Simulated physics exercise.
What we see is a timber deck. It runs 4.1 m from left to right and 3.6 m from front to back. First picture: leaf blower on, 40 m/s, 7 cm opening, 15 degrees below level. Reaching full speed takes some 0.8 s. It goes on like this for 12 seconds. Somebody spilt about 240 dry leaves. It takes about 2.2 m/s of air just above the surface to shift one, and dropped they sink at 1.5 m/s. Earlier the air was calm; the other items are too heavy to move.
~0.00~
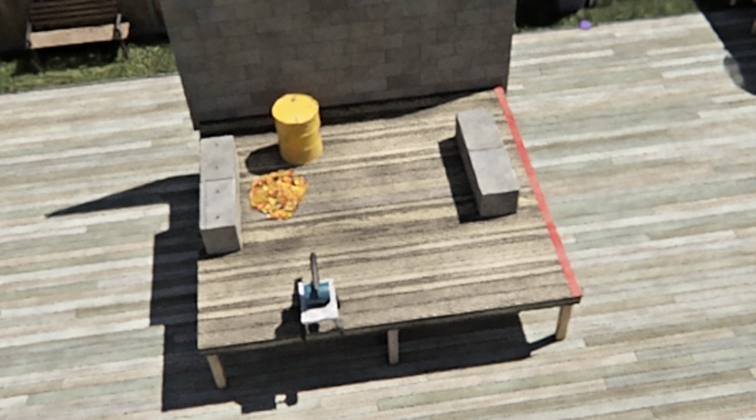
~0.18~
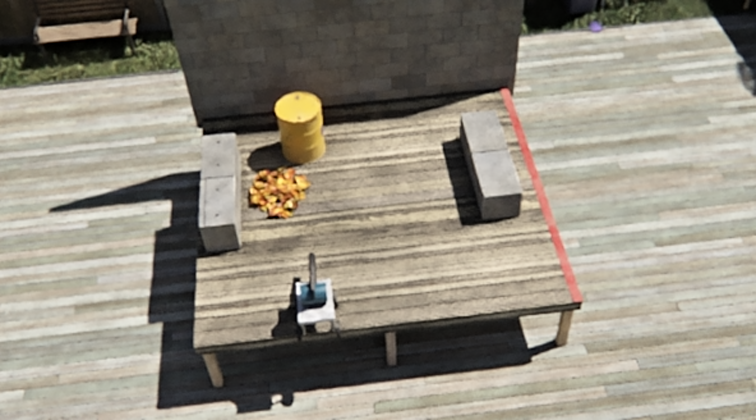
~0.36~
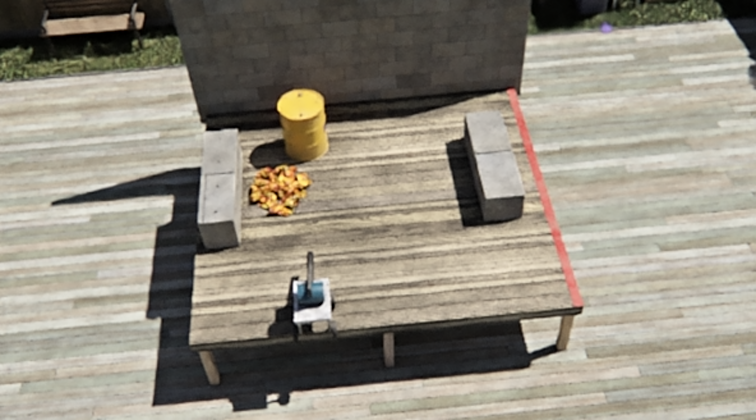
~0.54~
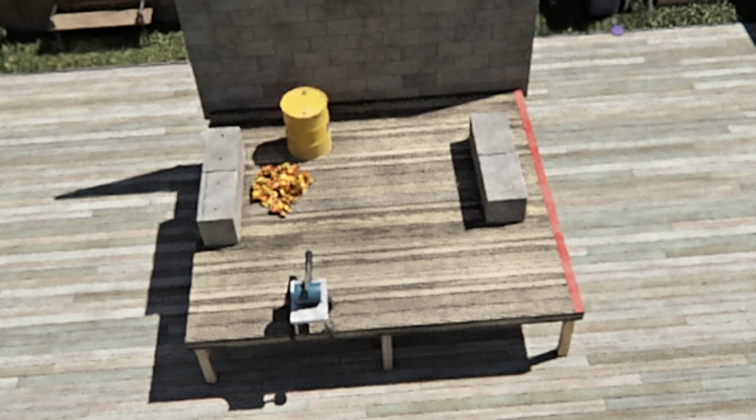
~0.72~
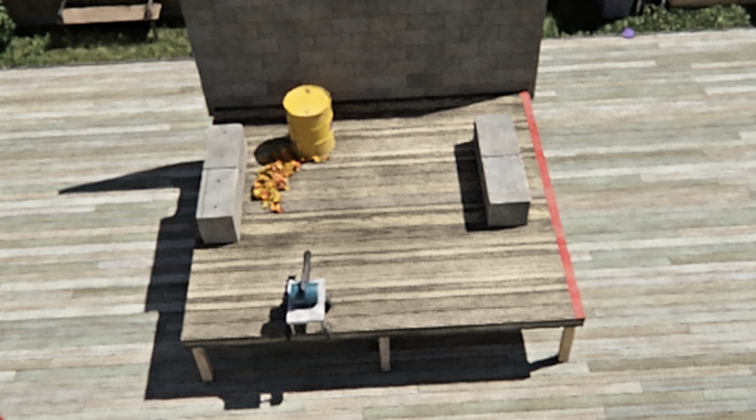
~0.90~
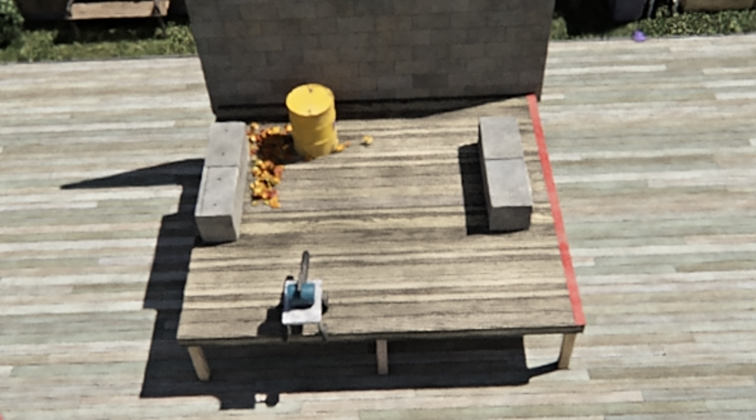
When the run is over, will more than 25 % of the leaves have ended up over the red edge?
No.
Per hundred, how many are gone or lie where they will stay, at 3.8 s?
My guess would be around 50 %.
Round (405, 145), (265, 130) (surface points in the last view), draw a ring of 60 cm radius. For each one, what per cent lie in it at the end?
I would say around 0 % and 30 % respectively.
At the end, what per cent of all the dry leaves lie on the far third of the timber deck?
It comes out near 30 in a hundred.
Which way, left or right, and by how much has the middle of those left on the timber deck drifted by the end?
I'd say a left-hand move of around 0.4 m.
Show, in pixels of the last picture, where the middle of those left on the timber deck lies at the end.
The middle is around pixel (241, 123).
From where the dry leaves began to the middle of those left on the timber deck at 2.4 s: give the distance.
About 1.2 m.
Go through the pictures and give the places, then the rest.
In the first frame, the middle of the dry leaves is near (274, 193), none has stirred yet and the mouth of the leaf blower is at (313, 255).
In the second frame, the middle of the dry leaves is near (275, 190), none has stirred yet and the red edge is centred on (541, 181).
In the third frame, the middle of the dry leaves is near (276, 187), none has stirred yet, the top of a stone seat is at (218, 173) and the top of a barrel is at (301, 104).
In the fourth frame, the middle of the dry leaves is near (277, 186), the farthest in sight from the leaf blower is at (289, 163) and about 10 % have left their places.
In the fifth frame, the middle of the dry leaves is near (275, 174), the farthest in sight from the leaf blower is at (284, 151) and about 50 % have left their places.
In the sixth frame, the middle of the dry leaves is near (267, 163), the farthest in sight from the leaf blower is at (251, 133) and about 70 % have left their places.
After 2.4 s the count stands so, 0 % are over the red edge; the middle of those still in play is near (250, 119).
After 3.8 s the count stands so, 0 % are over the red edge; the middle of those still in play is near (244, 114).
After 6.6 s the count stands so, 0 % are over the red edge; the middle of those still in play is near (257, 105).
After 12.0 s, at the end, 0 % are over the red edge; the middle of those still in play is near (241, 123).
